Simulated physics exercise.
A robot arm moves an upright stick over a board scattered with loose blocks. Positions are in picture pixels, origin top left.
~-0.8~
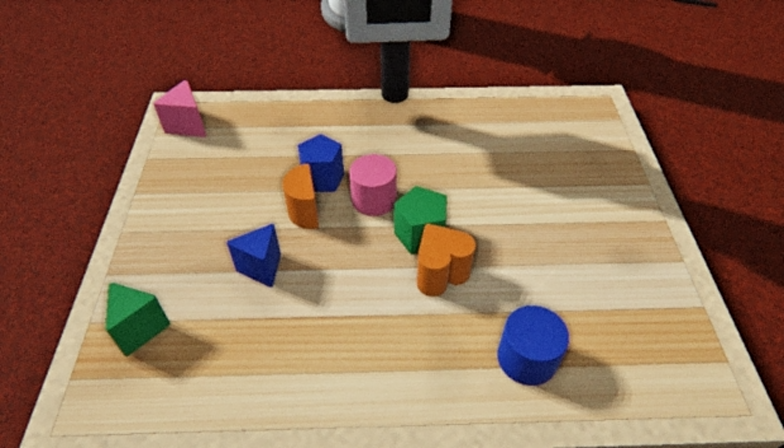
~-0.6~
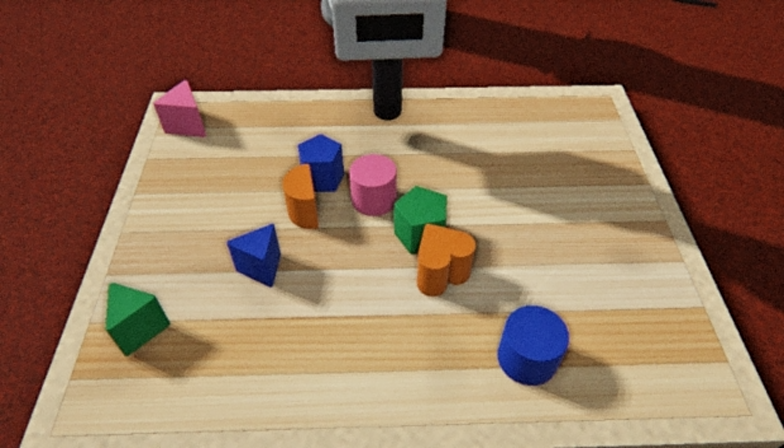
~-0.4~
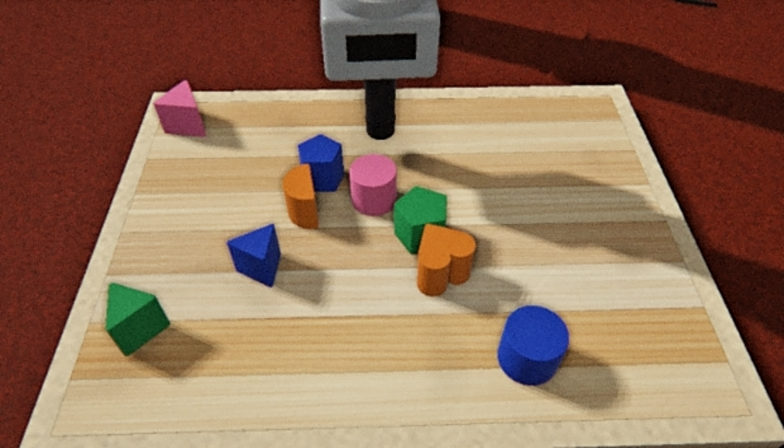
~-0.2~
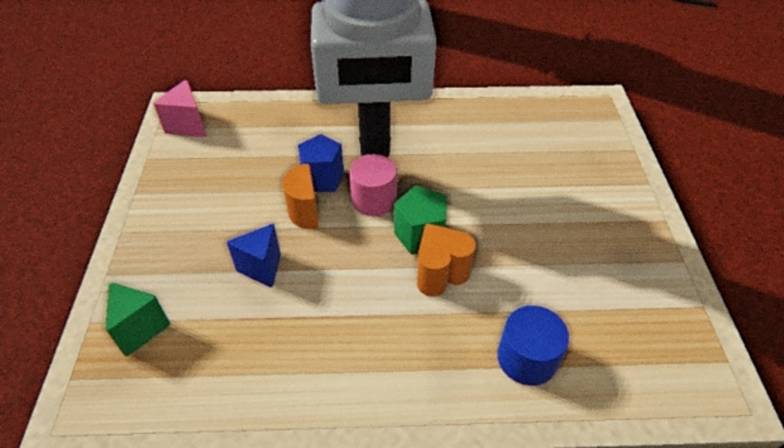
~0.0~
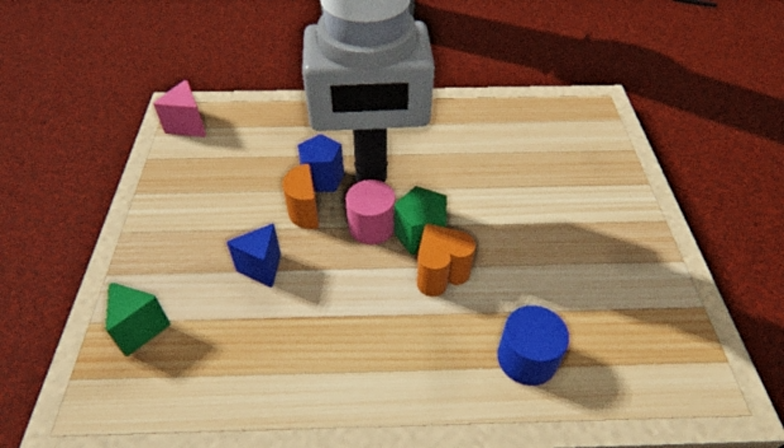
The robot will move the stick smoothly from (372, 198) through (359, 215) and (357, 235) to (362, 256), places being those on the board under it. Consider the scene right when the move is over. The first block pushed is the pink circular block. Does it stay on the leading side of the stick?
It keeps leading.
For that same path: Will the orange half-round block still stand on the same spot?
Yes, that is what happens.
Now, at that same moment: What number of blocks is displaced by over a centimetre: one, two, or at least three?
The answer is a single block.
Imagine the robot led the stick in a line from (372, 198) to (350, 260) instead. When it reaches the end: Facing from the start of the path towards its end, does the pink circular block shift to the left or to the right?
So, looking from the first point of the path to the last, the pink circular block moves leftwards.
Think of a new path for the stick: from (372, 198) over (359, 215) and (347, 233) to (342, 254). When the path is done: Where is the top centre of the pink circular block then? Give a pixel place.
It sits at (371, 247).
On the path given first. Halfway along, stick at (354, 205); pink circular block at (367, 224).
At the end, stick at (361, 237); orange half-round block still; pink circular block at (382, 257); green pentagon still.
